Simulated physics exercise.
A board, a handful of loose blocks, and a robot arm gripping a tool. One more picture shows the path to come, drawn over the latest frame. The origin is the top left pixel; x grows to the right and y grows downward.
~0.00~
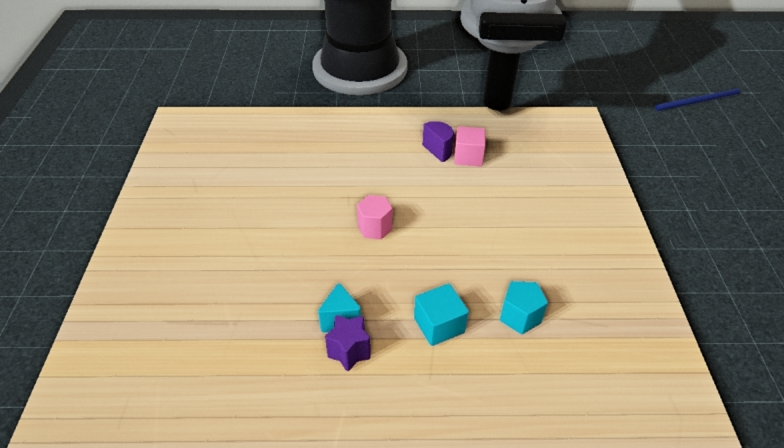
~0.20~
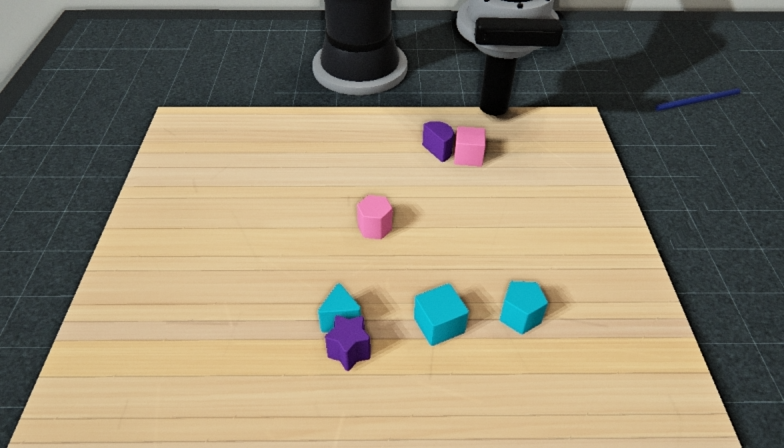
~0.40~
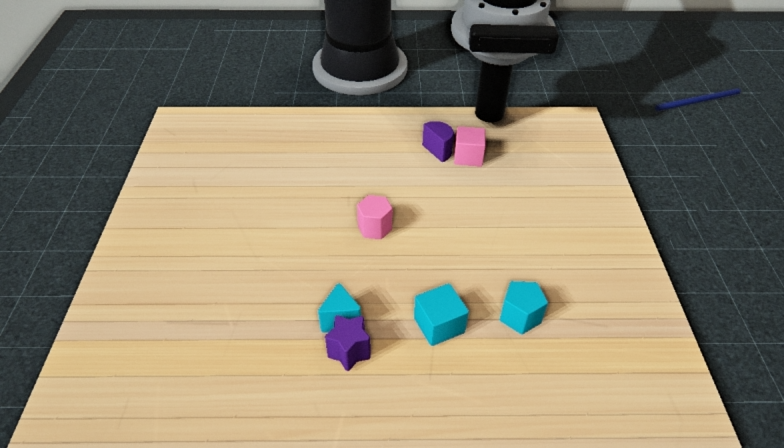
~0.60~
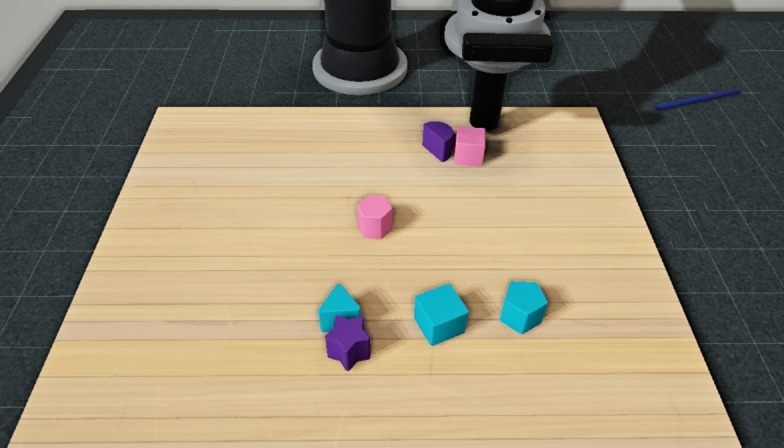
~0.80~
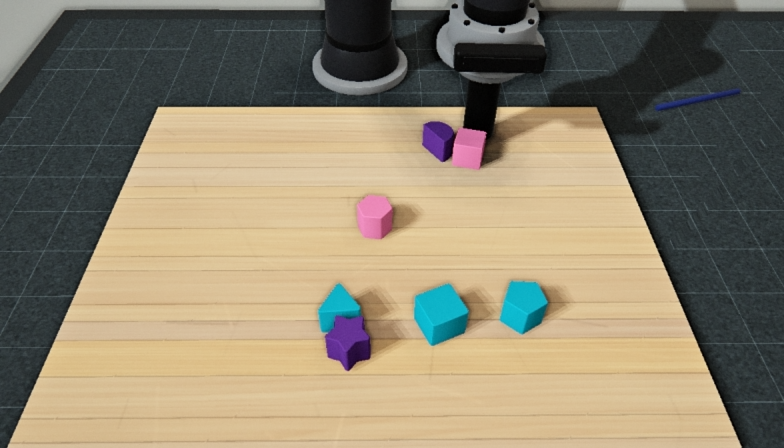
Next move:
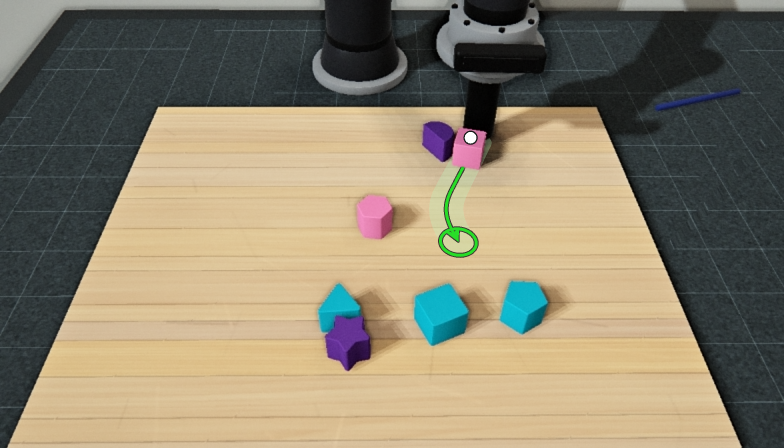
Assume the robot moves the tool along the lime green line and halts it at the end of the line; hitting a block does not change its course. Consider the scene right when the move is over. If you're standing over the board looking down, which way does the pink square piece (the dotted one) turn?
It goes clockwise.
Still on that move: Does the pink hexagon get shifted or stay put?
It barely shifts, if at all.
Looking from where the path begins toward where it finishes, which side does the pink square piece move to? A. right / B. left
Option A.
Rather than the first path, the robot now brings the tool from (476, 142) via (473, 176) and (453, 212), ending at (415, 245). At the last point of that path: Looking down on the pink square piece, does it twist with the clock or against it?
Looking down: Clockwise.
The drawn path runs from (476, 142) by way of (461, 171) and (447, 203) to (458, 242); the dot is on the pink square piece.
On the path given first. One third of the way, tool (462, 161); pink square piece (453, 168).
Two thirds of the way, tool (448, 193); pink square piece (435, 202), turned 15° clockwise.
At the end, tool (460, 232); pink hexagon not moved; purple D-shaped block not moved; pink square piece (427, 226), turned 55° clockwise.
